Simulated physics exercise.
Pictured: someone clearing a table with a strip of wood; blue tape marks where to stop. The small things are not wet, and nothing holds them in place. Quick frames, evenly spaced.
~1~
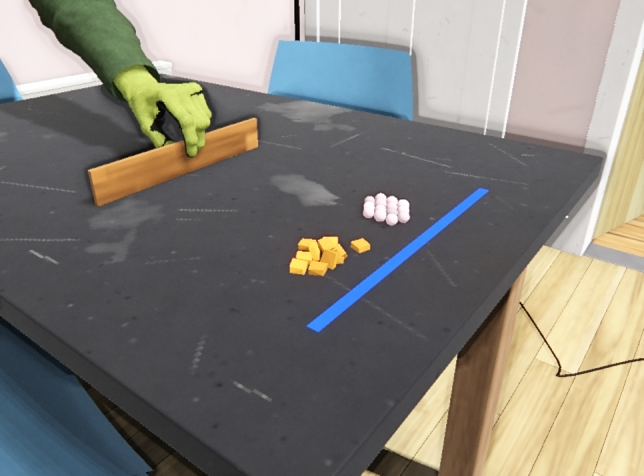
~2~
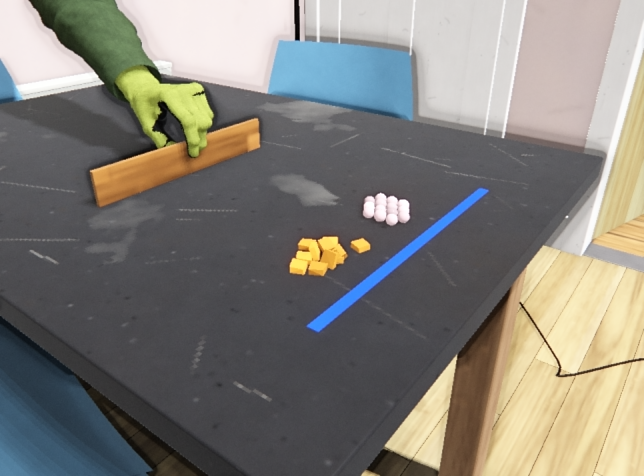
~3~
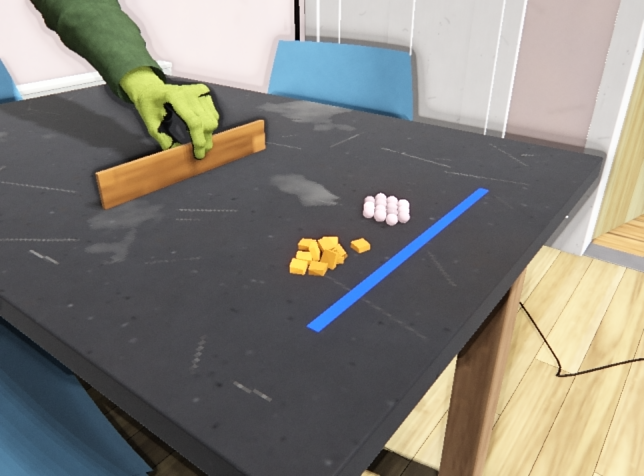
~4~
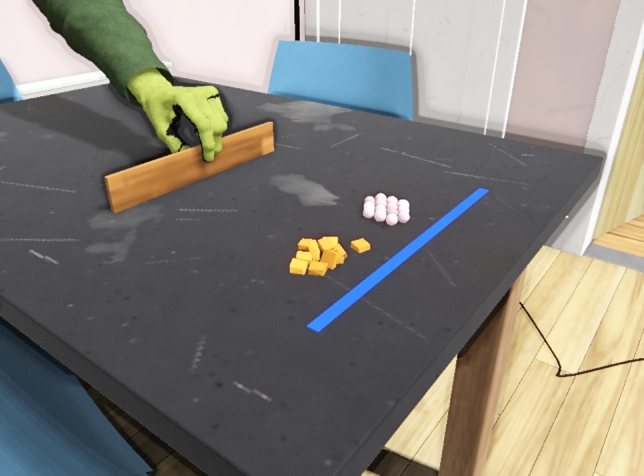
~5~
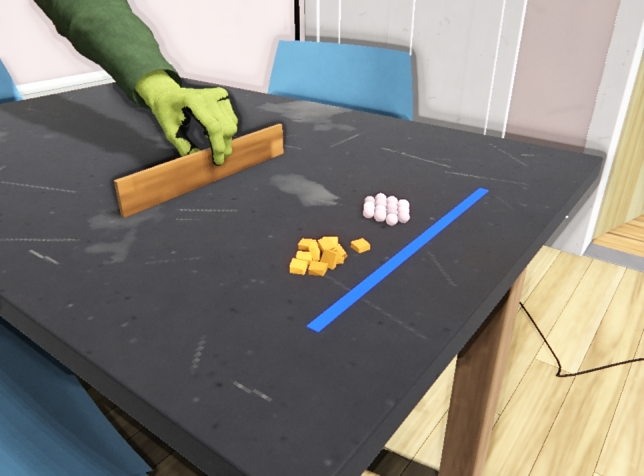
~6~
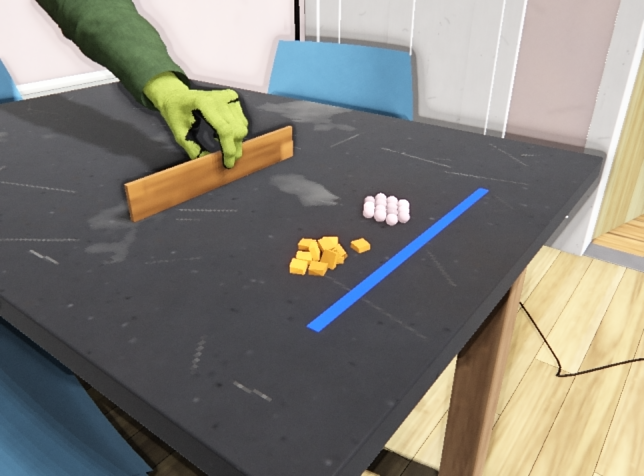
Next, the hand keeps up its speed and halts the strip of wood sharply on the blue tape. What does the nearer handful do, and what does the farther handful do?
My prediction: The nearer handful will never leave the surface; the farther handful will partly leave the surface.
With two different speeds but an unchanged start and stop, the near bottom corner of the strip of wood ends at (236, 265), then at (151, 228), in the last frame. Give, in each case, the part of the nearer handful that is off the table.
In turn 100 and 0 in a hundred.
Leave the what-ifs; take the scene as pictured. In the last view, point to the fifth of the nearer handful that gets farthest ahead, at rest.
Centre close to (421, 289) px.
Then, 0.47 s past the last view, strip of wood still moving, near (314, 178); nearer handful all on the table, its front near (361, 246); farther handful all on the table, its front near (403, 217).
Then, 0.95 s past the last view, strip of wood stopped at the blue tape; nearer handful all on the table, its front near (427, 286); farther handful all on the table, its front near (499, 249).
Then, 1.23 s past the last view, strip of wood stopped at the blue tape; nearer handful all on the table, its front near (429, 287); farther handful about half over the edge.
Finally, strip of wood stopped at the blue tape; nearer handful all on the table, its front near (429, 287); farther handful all over the edge.
